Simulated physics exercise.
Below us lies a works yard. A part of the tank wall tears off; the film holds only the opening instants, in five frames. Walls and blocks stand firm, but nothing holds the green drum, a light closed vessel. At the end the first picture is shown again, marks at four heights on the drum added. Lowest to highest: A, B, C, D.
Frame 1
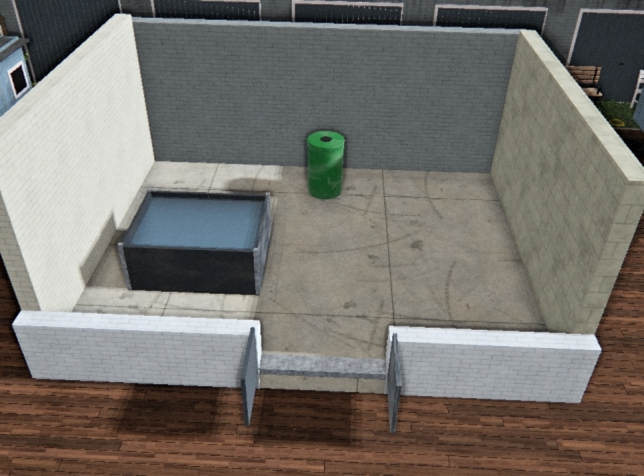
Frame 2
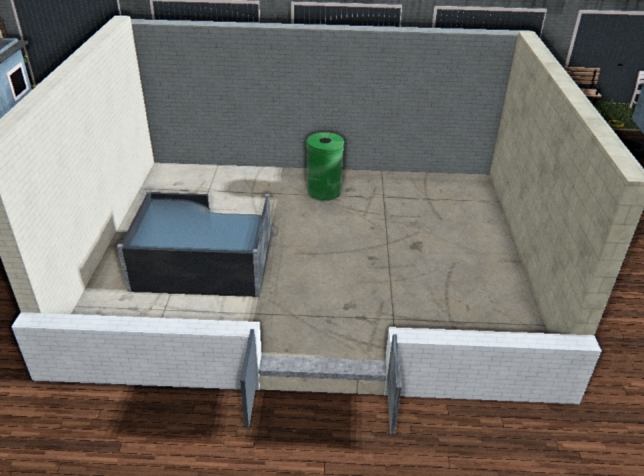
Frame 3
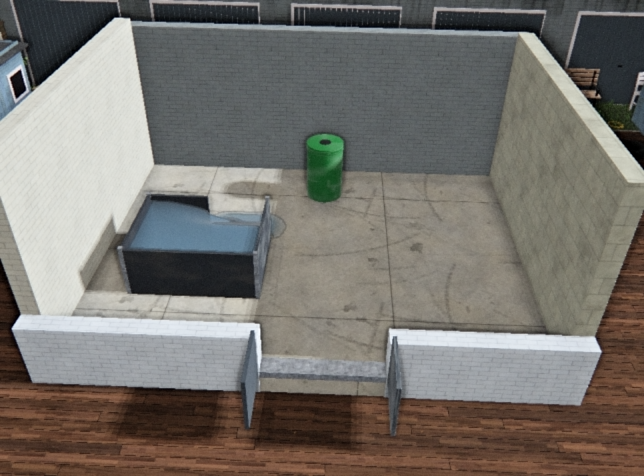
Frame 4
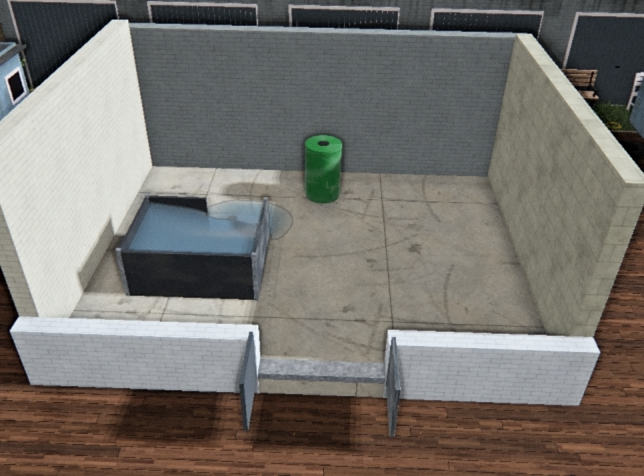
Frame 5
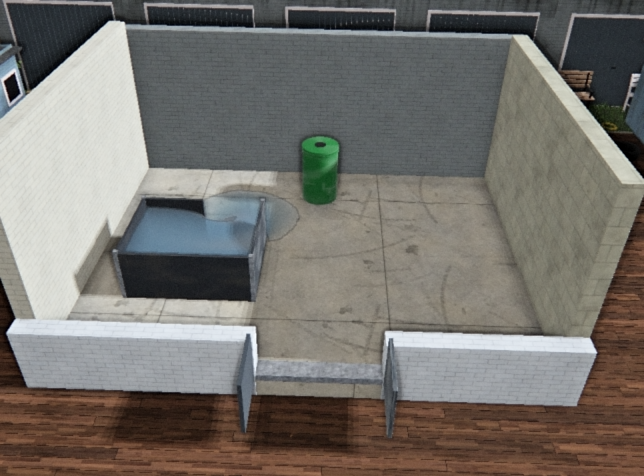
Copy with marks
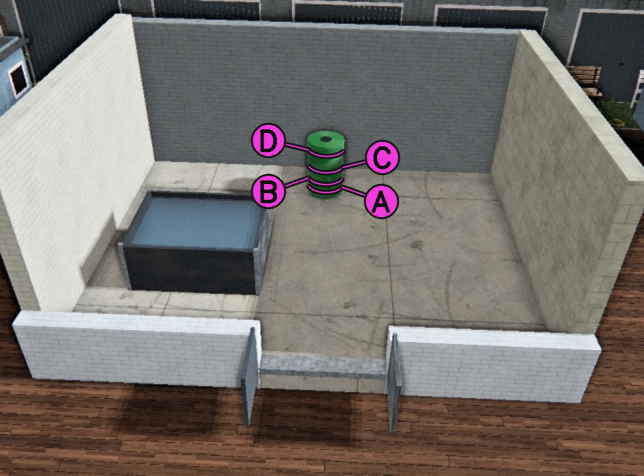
In this clip, a dark rectangular tank filled with water stands in a walled yard near a green drum and an open gate, then its back side opens and water spreads in a small patch across the ground behind it.
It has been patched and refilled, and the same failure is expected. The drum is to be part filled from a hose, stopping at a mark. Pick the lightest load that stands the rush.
That is level B.
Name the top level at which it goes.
It is A.
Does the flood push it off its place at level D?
No, not at all.
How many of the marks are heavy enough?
Three of them.
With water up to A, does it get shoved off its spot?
Yes, that goes wrong.
On the marked copy, A at (324, 192); B at (324, 184); C at (325, 172); D at (325, 156); from the bottom up A, B, C, D.
With A, it is pushed about twice its own width away.
With B, it does not move.
With C, it does not move.
With D, it does not move.
